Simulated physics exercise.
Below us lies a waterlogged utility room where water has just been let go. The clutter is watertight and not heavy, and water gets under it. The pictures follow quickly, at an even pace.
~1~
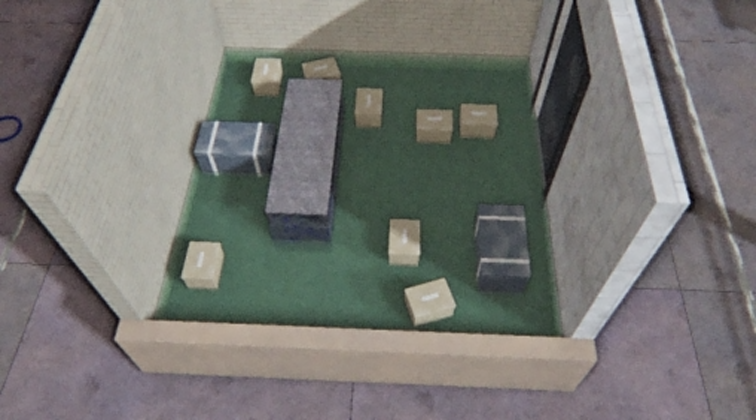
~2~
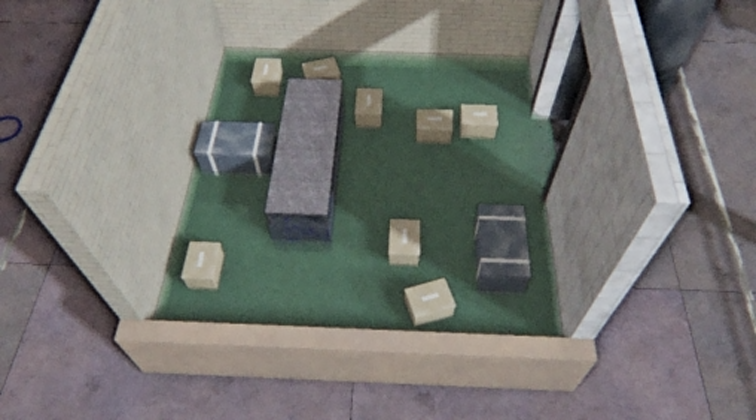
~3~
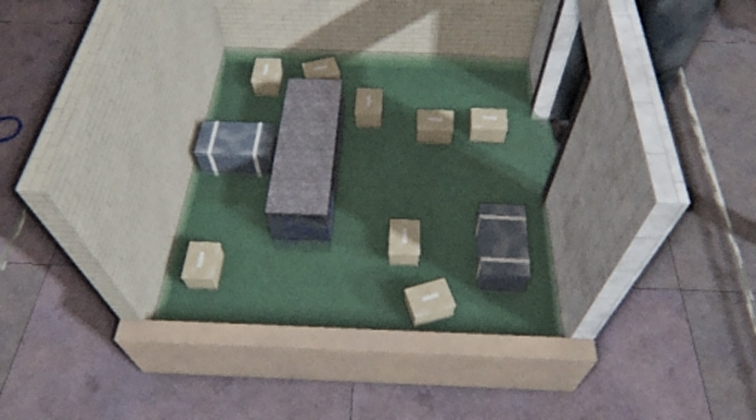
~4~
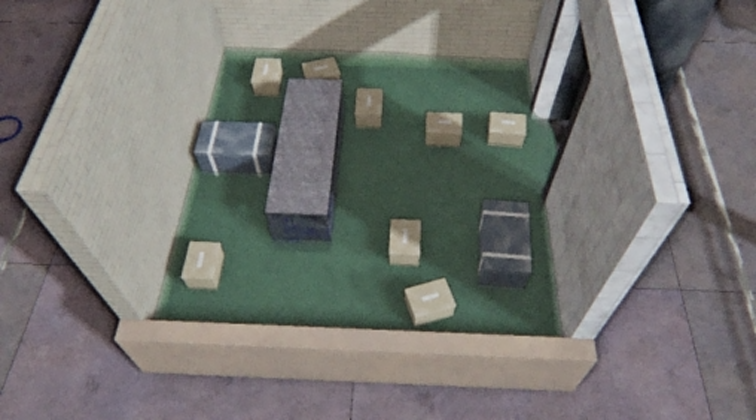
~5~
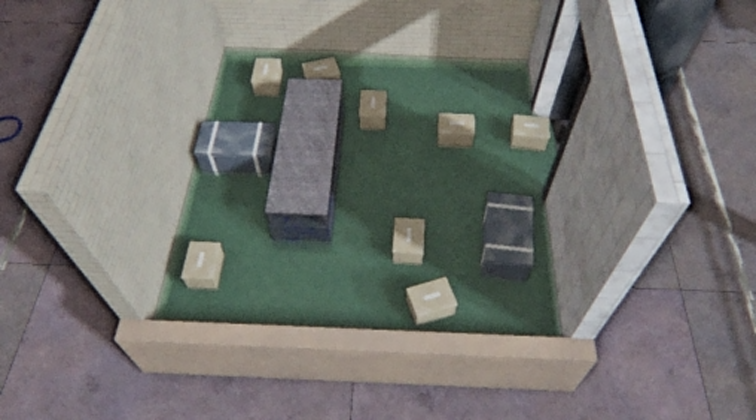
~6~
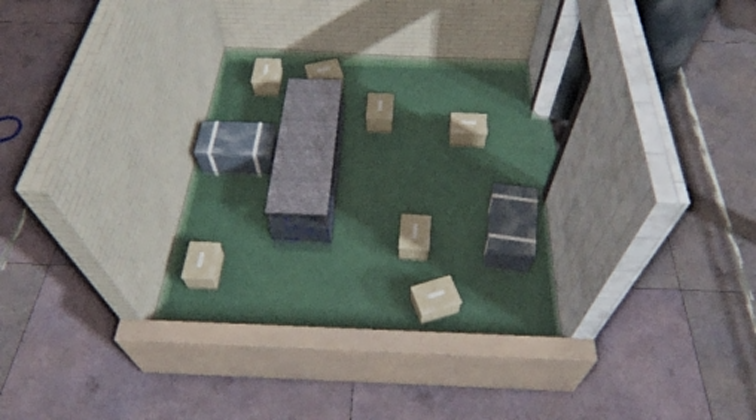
We see a walled room with a green floor, pale boxes and dark blocks as a gap opens at right; the nearest box slides right and out of view, while another box, a strapped block and others shift more slightly.
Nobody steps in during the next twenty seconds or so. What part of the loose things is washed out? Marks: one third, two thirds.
It is at least two thirds.
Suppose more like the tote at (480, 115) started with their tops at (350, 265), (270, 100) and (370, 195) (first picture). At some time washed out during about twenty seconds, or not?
In that order: Gone, no, carried outside.
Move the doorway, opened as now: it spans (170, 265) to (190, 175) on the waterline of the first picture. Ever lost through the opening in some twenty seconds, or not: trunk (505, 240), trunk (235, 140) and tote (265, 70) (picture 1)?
In that order: Left behind, gone, carried outside.
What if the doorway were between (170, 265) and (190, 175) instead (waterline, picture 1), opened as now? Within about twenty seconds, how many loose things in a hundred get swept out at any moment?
Roughly 70 per cent.
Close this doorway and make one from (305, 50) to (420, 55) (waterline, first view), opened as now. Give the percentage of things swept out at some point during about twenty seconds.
Near 70 in a hundred.
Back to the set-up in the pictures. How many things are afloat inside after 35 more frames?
That makes 2.
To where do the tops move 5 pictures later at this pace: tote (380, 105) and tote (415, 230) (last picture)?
Near (414, 112) and (445, 206).
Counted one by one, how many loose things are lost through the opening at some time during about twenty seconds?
I count 8.
A moment on, 2 of 10 are out; 8 afloat.
Next, 4 of 10 are out; 6 afloat.
Later, 8 of 10 are out; 2 afloat.
In the end, 8 of 10 are out; 2 afloat.
